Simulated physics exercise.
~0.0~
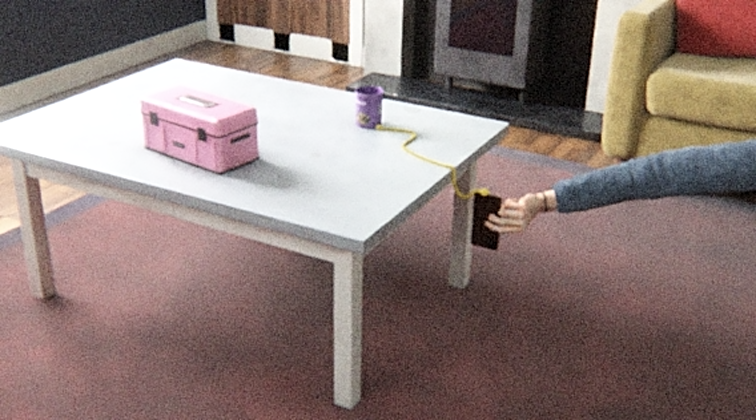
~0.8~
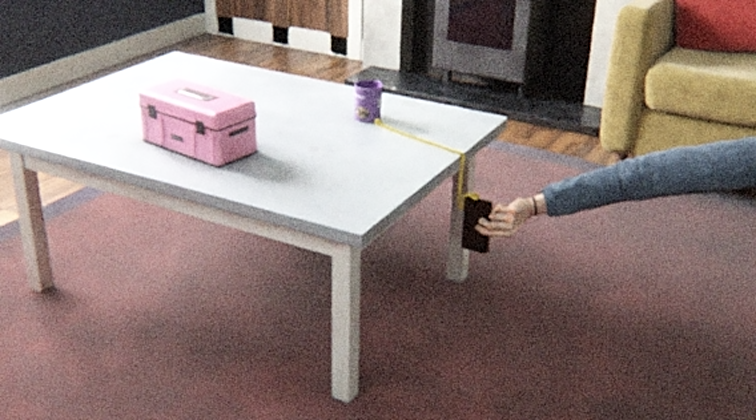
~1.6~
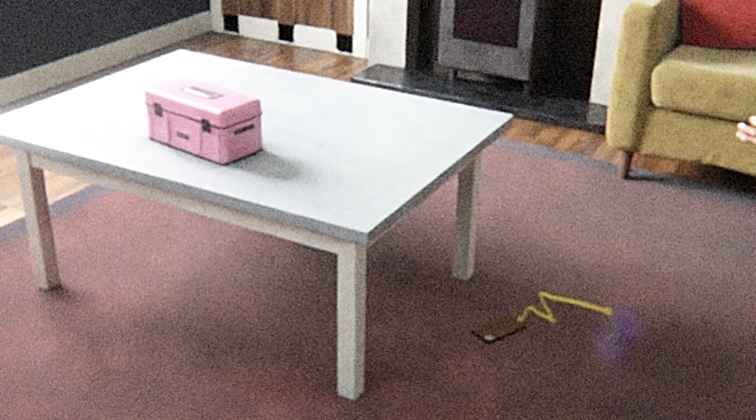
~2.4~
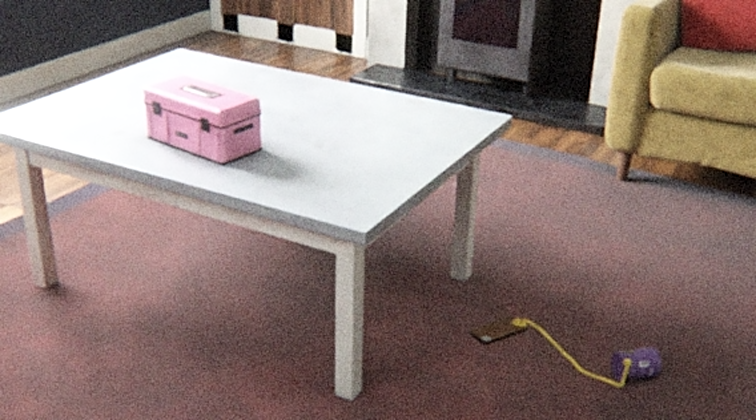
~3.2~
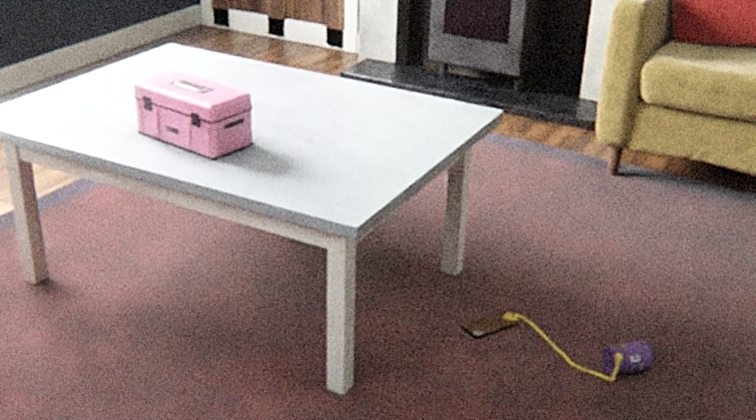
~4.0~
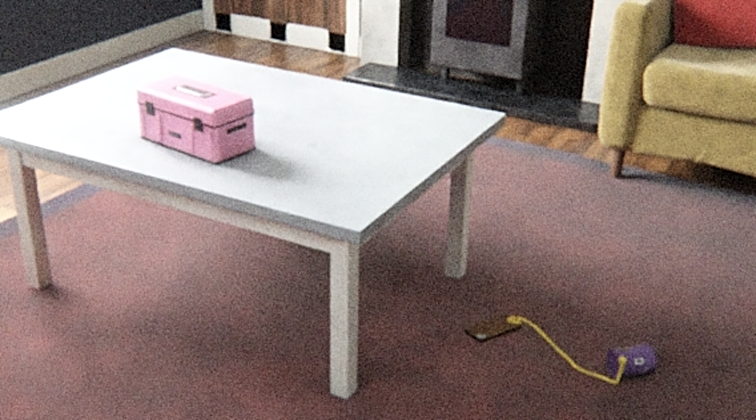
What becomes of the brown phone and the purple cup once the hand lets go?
The brown phone drops all the way to the floor, and the purple cup is dragged off the table by the cord and ends up lying on its side on the rug.
